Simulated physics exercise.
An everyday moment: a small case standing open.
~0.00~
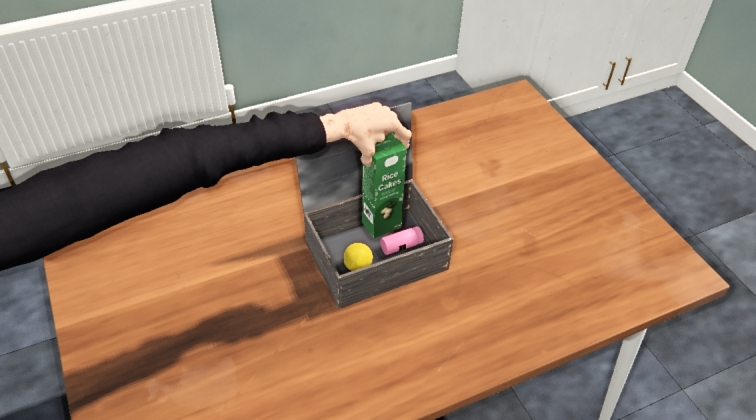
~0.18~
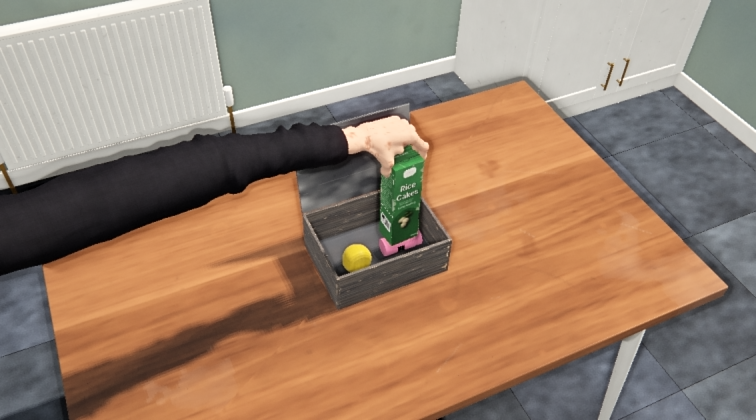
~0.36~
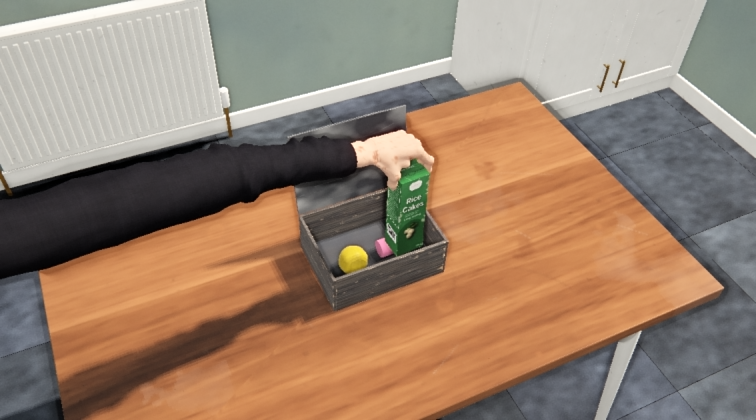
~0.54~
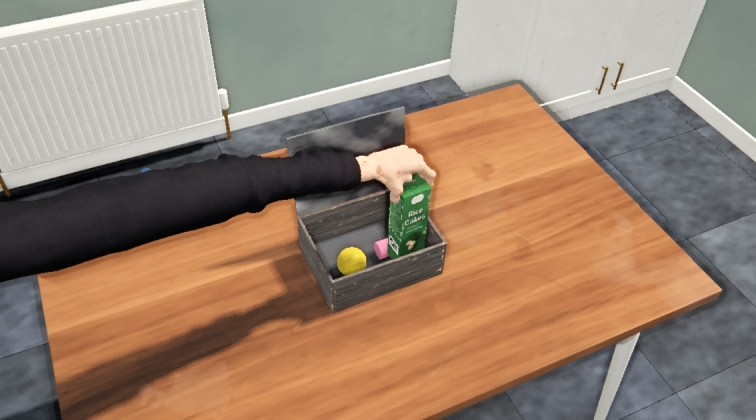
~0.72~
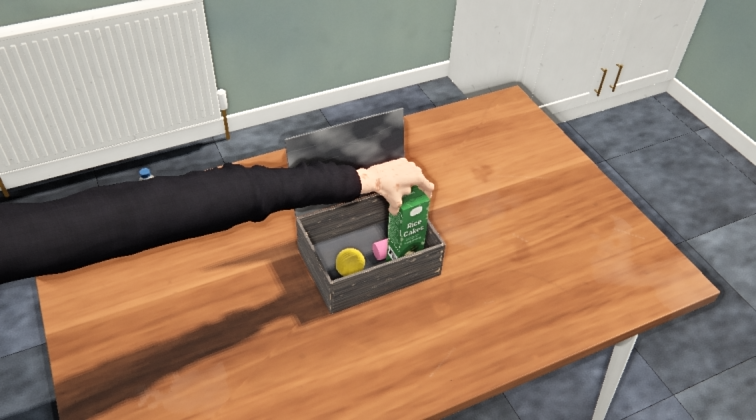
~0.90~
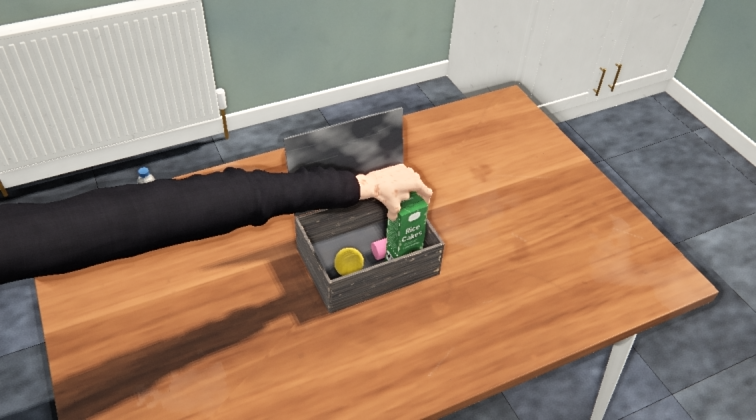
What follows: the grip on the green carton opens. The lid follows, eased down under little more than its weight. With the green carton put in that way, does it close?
As it turns out, it will not close.
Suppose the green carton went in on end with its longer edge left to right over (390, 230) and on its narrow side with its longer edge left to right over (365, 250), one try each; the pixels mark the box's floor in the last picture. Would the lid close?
In the first case it will not close; in the second case it sits on the rim.
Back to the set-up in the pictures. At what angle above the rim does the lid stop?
About 45°.
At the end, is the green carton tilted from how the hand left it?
It keeps its pose.
After 2.10 s, lid starting down.
After 2.50 s, lid 59° above the rim.
After 4.10 s, lid 43° above the rim.
In the end (6.5 s), lid 43° above the rim; all 3 unmoved. At the end, from the last picture's camera, green carton near (405, 238).
